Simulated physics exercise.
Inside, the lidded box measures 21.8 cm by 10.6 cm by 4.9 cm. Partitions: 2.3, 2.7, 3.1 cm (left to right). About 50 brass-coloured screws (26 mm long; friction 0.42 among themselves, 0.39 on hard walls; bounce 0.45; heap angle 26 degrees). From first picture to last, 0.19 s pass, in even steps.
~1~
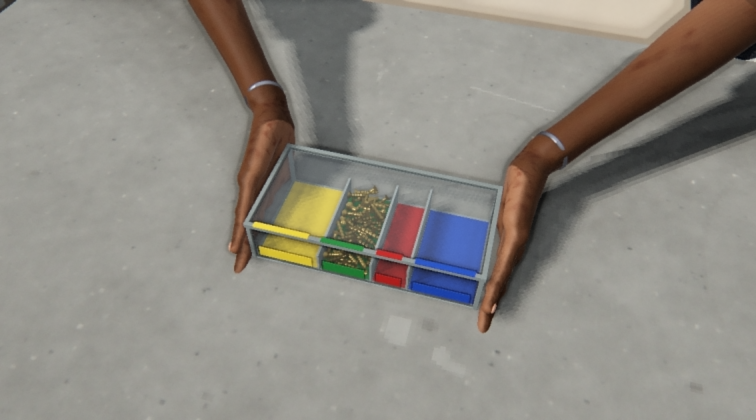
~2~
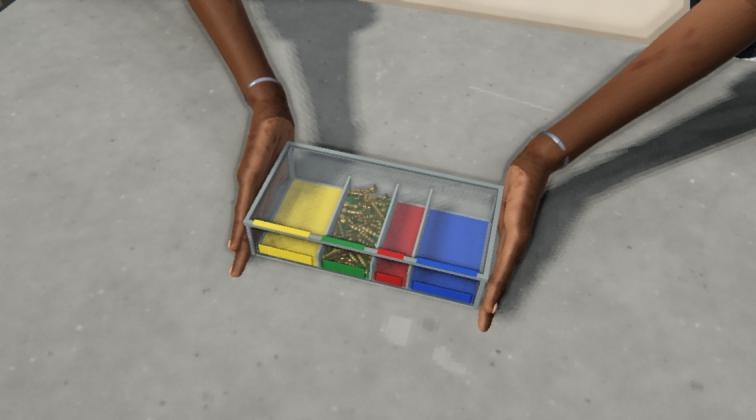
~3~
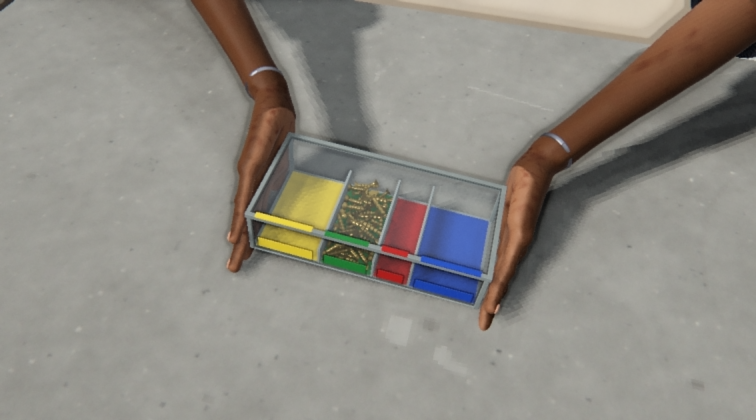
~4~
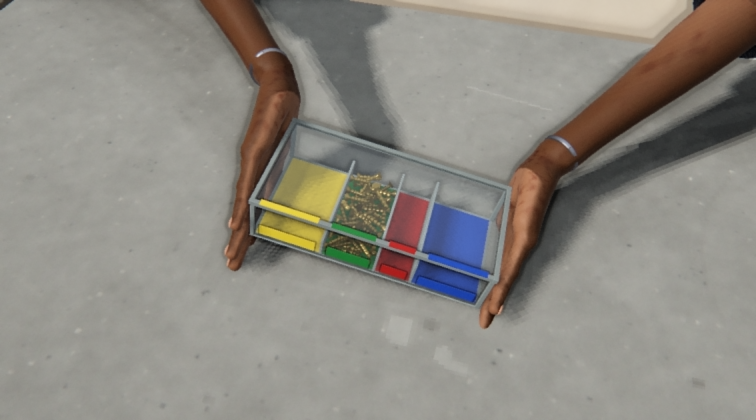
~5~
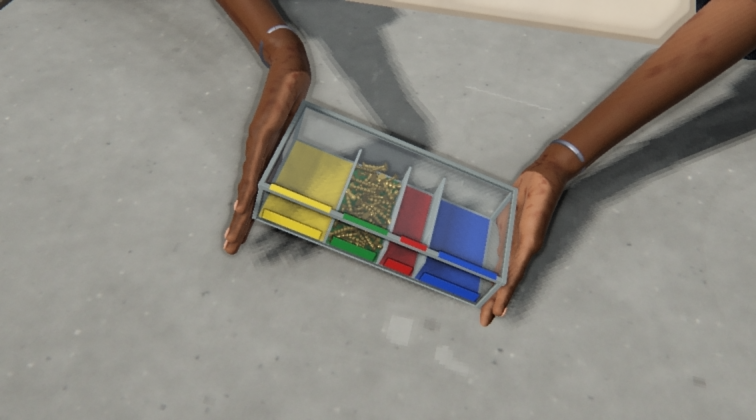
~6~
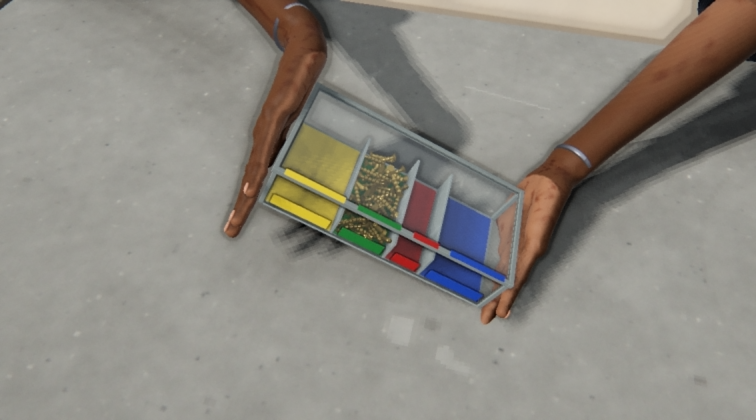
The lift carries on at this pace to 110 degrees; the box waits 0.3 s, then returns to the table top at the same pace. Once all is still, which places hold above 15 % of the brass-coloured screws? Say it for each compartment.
Red: Under, blue: Over, green: Under, yellow: Under.
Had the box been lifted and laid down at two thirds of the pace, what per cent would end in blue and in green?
Blue 100; green 0.
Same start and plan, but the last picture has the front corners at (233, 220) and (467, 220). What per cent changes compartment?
It would be near 100 per cent.
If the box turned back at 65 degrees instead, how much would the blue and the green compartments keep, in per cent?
In that case blue 0; green 100.
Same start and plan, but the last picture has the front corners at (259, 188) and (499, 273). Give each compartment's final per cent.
Red 0, blue 95, green 5, yellow 0.
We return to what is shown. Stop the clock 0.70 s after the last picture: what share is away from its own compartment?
Some 95 per cent.
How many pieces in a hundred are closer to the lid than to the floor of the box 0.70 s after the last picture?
Some 90 per cent.
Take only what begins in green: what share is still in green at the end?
Roughly 0 per cent.
Then, 0.70 s after the last picture, tilt 110 degrees; red 20 %, blue 75 %, green 5 %.
Then, 1.16 s after the last picture, tilt 60 degrees; blue 100 %.
Then, 1.70 s after the last picture, tilt 0 degrees; blue 100 %.
In the end, red 0 %, blue 100 %, green 0 %, yellow 0 %.
